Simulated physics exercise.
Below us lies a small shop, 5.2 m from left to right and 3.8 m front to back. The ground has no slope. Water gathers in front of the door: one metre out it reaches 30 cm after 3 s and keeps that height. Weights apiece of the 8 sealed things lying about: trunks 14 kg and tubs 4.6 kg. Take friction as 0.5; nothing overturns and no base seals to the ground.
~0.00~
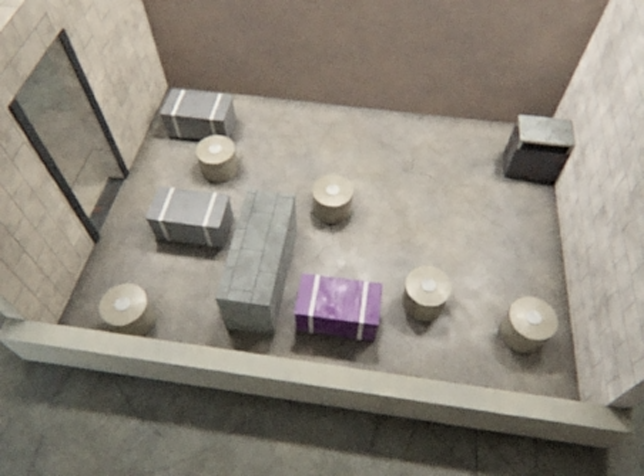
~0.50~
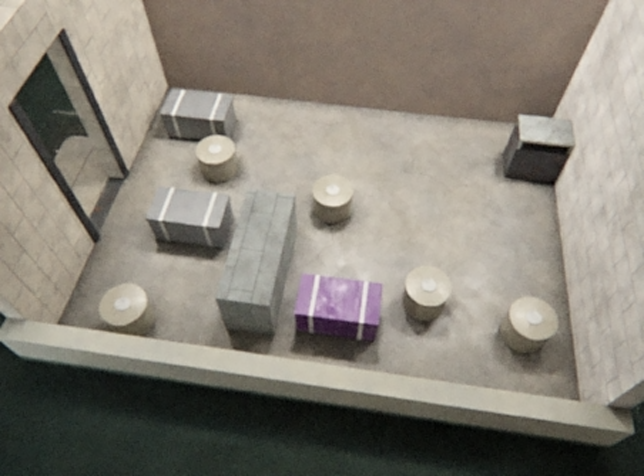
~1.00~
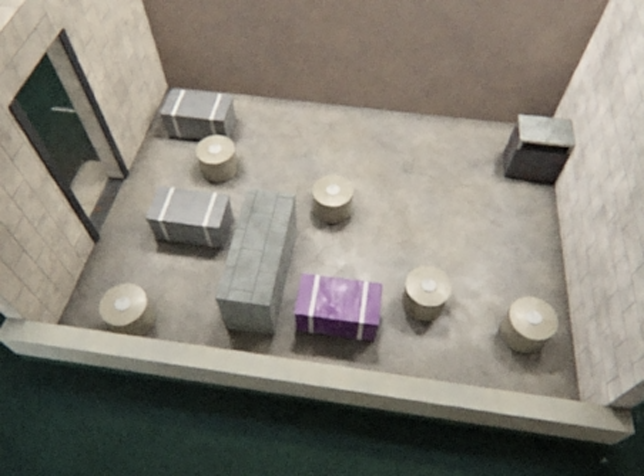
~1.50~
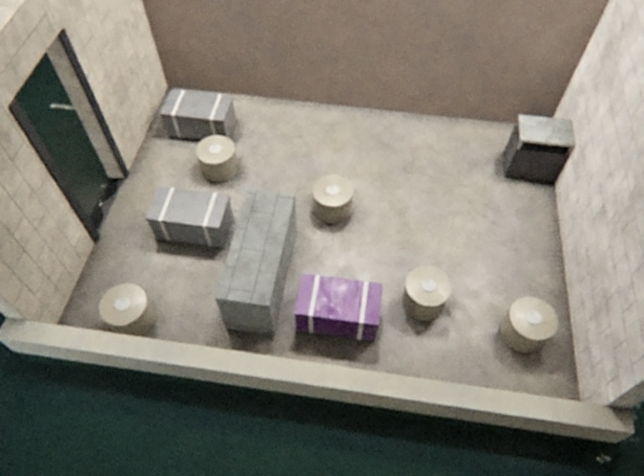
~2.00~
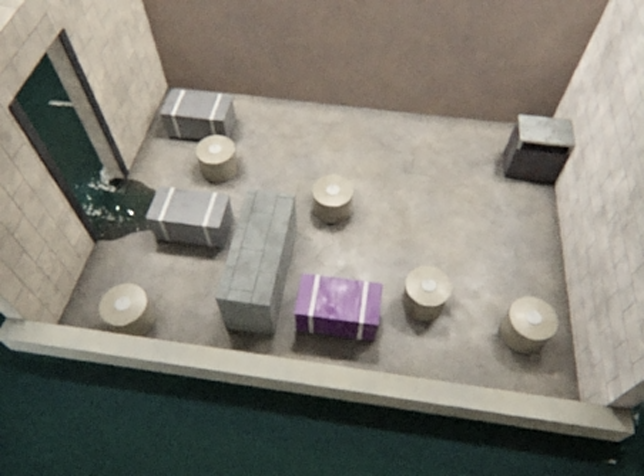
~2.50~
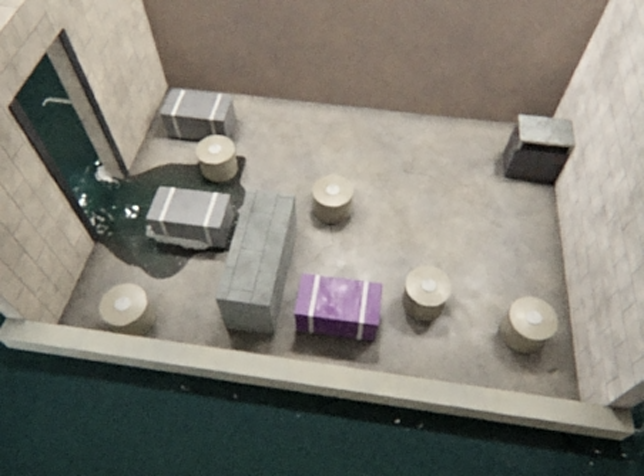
Dark green water spreads outside a small, pale-walled shop seen from a fixed view high above, surrounding the low front wall and filling the doorway on the left. Inside, a purple trunk with white bands sits near the front, among grey trunks, beige tubs, a long grey block and a dark box at right. The water then pushes through the doorway, foaming, and spreads around the nearest grey trunk, while every object stays still.
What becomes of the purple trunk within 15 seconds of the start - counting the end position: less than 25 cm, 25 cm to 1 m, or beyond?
Purple trunk gets carried off.
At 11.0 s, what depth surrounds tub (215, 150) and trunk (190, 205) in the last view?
About 14 and 11 cm.
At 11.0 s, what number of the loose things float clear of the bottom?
I count 7.
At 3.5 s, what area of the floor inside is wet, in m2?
Roughly 5.5 m2.
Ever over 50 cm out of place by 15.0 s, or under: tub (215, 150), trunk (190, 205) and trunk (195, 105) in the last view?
In that order: Over, past it, short of it.
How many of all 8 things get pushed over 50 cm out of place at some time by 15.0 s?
7 of them.
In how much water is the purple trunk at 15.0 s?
Roughly 16 cm.
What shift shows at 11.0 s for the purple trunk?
About 30 cm.
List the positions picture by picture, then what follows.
In the first frame, the purple trunk at (339, 298) rests on the ground; water covers 0.0 m2; 0 of 8 have shifted.
In the second frame, the purple trunk at (339, 298) rests on the ground; 0.0 m2 under water; 0 of 8 have shifted.
In the third frame, the purple trunk at (339, 298) rests on the ground; 0.0 m2 under water; 0 of 8 have shifted.
In the fourth frame, the purple trunk at (339, 298), on the bottom; 0.0 m2 under water; 0 of 8 have shifted.
In the fifth frame, the purple trunk at (339, 298) rests on the ground; 0.4 m2 under water; 0 of 8 have shifted.
In the sixth frame, the purple trunk at (339, 298), on the bottom; 1.7 m2 under water; 0 of 8 have shifted.
After 3.5 s the purple trunk is near (339, 298), 0.0 m from its start, aground; 0 afloat.
After 6.8 s the purple trunk is near (339, 298), 0.0 m from its start, aground; 3 afloat.
After 11.0 s the purple trunk is near (328, 271), 0.3 m from its start, afloat; 7 afloat.
After 15.0 s the purple trunk is near (471, 151), 2.3 m from its start, afloat; 8 afloat.
